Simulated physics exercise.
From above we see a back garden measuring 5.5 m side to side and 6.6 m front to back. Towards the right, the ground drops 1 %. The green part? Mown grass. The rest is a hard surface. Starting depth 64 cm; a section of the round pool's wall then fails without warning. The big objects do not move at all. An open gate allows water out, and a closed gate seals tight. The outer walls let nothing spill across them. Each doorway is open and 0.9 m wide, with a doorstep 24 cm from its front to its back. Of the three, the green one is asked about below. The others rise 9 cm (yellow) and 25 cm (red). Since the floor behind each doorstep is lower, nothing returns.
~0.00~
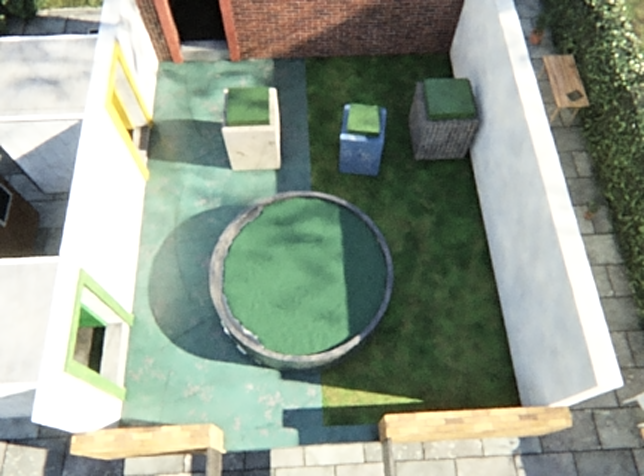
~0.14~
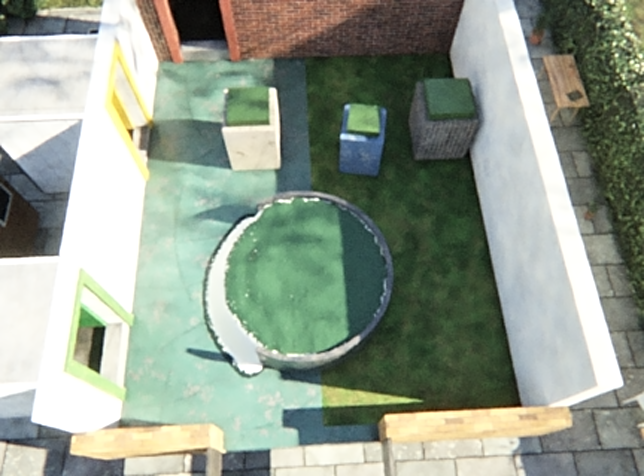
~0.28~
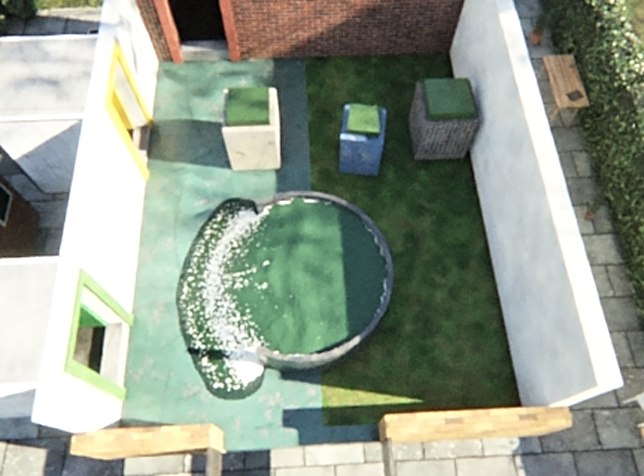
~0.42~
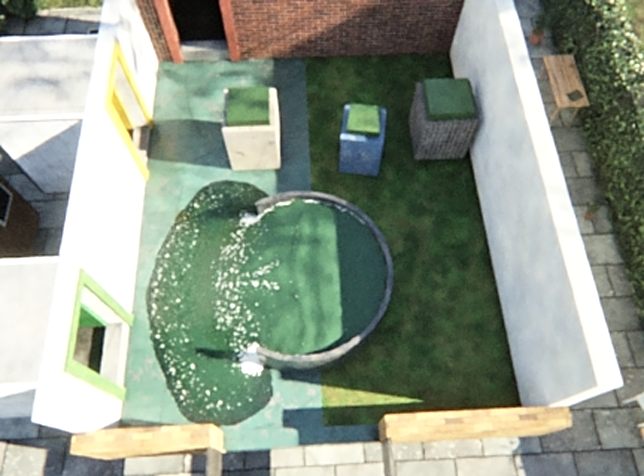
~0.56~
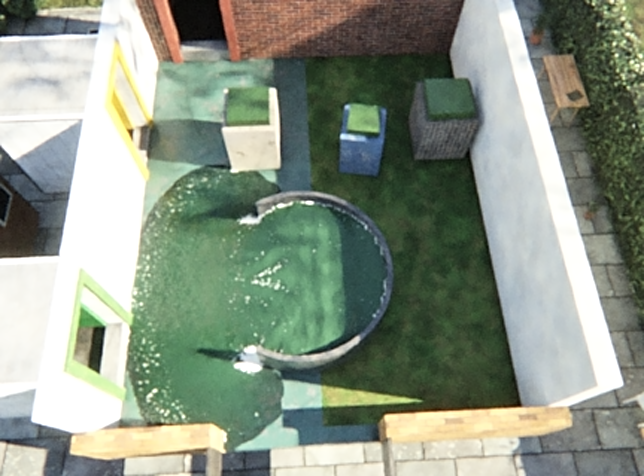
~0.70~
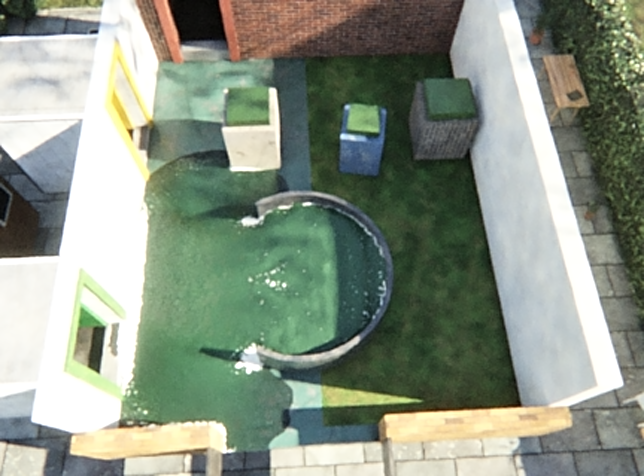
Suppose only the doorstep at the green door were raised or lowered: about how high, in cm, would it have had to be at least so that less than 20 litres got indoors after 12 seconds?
It would have had to be about 32 cm high.
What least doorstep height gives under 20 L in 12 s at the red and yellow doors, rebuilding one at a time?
Some 20 cm for red, some 10.0 cm for yellow.
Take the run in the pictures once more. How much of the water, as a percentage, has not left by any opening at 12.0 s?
About 80 %.
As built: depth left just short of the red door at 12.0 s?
Some 5.0 cm.
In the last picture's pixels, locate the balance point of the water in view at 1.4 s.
The water is centred around (239, 287) in the last picture's pixels.
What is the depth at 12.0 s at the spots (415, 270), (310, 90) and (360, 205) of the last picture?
Respectively 8 cm, 8 cm and 9 cm.
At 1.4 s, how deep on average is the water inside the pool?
About 33 cm.
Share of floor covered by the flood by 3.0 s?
Close to 45 per cent is wet.
After 1.4 s water covers 30 % of the floor, deepest (43 cm) near (145, 295); 38 cm at the green door, 13 litres in over its 22 cm doorstep.
After 3.0 s water covers 45 % of the floor, deepest (30 cm) near (118, 436); 24 cm at the green door, 97 litres in over its 22 cm doorstep.
After 12.0 s water covers 100 % of the floor, deepest (12 cm) near (455, 103); 6 cm at the green door, 101 litres in over its 22 cm doorstep.
At the green door as built, the water arrived by 0.6 s and peaked near 39 cm at 1.8 s.
With a doorstep of 28.5 cm, 40 litres would have come in within the 12 s; with 38.5 cm, 2 litres. So under 20 litres takes about 32 cm.
